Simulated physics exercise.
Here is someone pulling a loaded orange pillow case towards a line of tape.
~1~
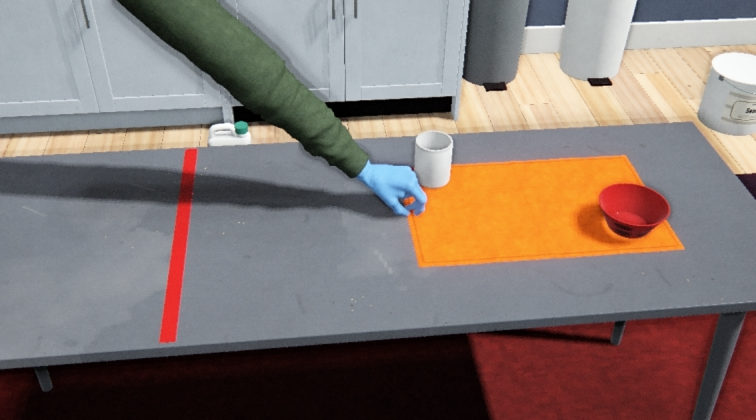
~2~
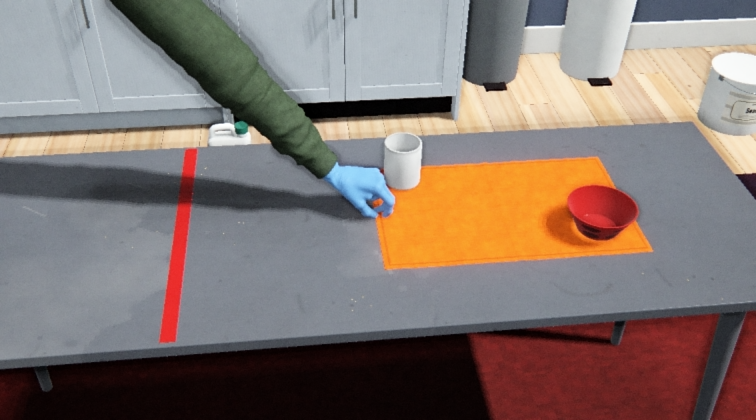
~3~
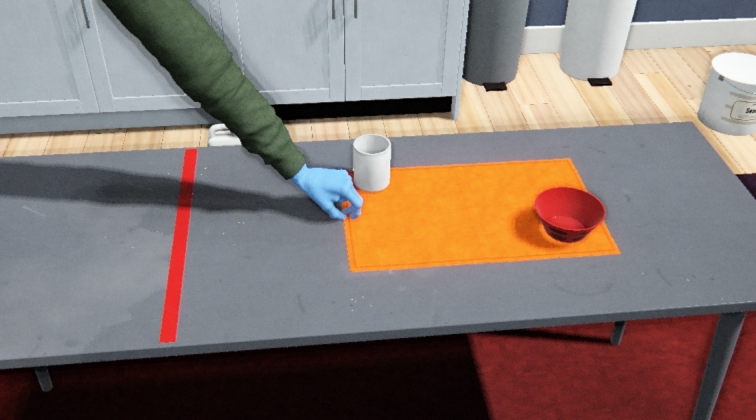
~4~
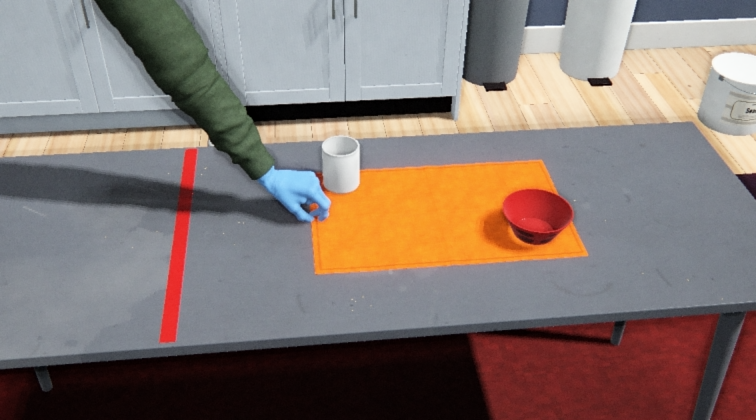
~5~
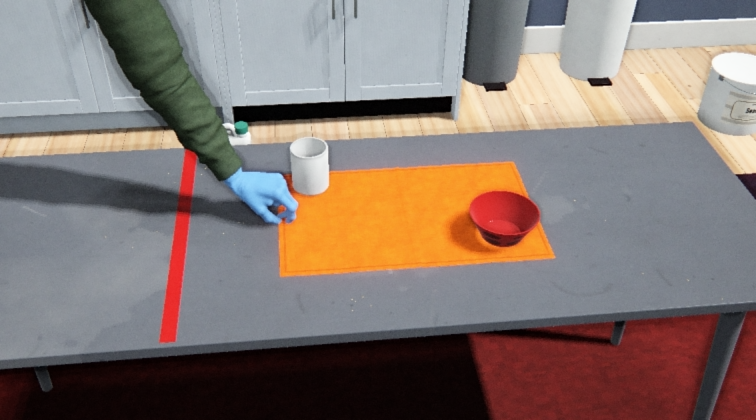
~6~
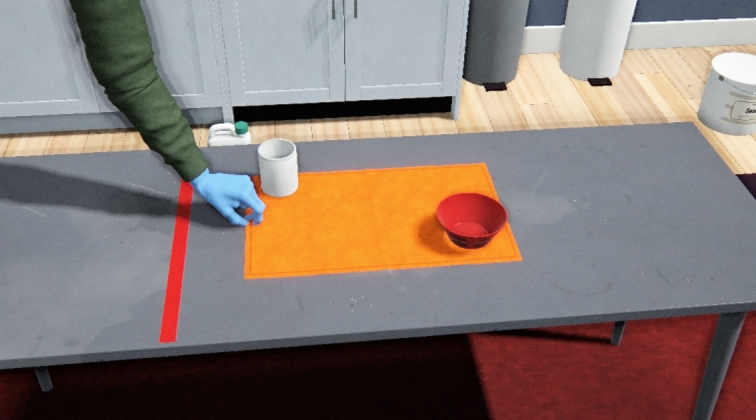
At first, a blue-gloved hand grips the left end of an orange pillow case on a gray table, with a white mug and a red bowl resting on it. The hand then pulls the cloth steadily left, carrying both objects along, until its end is near the red tape.
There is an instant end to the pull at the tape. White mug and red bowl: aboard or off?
White mug - off. Red bowl - aboard.
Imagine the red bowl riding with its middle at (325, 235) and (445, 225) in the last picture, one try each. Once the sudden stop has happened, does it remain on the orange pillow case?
Well, the first time it flies off, but the second time it survives the stop.
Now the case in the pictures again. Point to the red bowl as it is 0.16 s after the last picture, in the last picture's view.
Look around (369, 232) in the last picture.
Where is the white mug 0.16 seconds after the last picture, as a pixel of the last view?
By that time: (181, 174).
Then, 0.05 s after the last picture, hem short of the tape; white mug on the cloth near (247, 170); red bowl on the cloth near (437, 228).
Then, 0.16 s after the last picture, hem at the tape; white mug ahead of the hem near (181, 174); red bowl on the cloth near (369, 232).
At rest, hem at the tape; white mug ahead of the hem near (78, 181); red bowl on the cloth near (267, 238). The white mug leaves the cloth and the red bowl stays on the cloth.
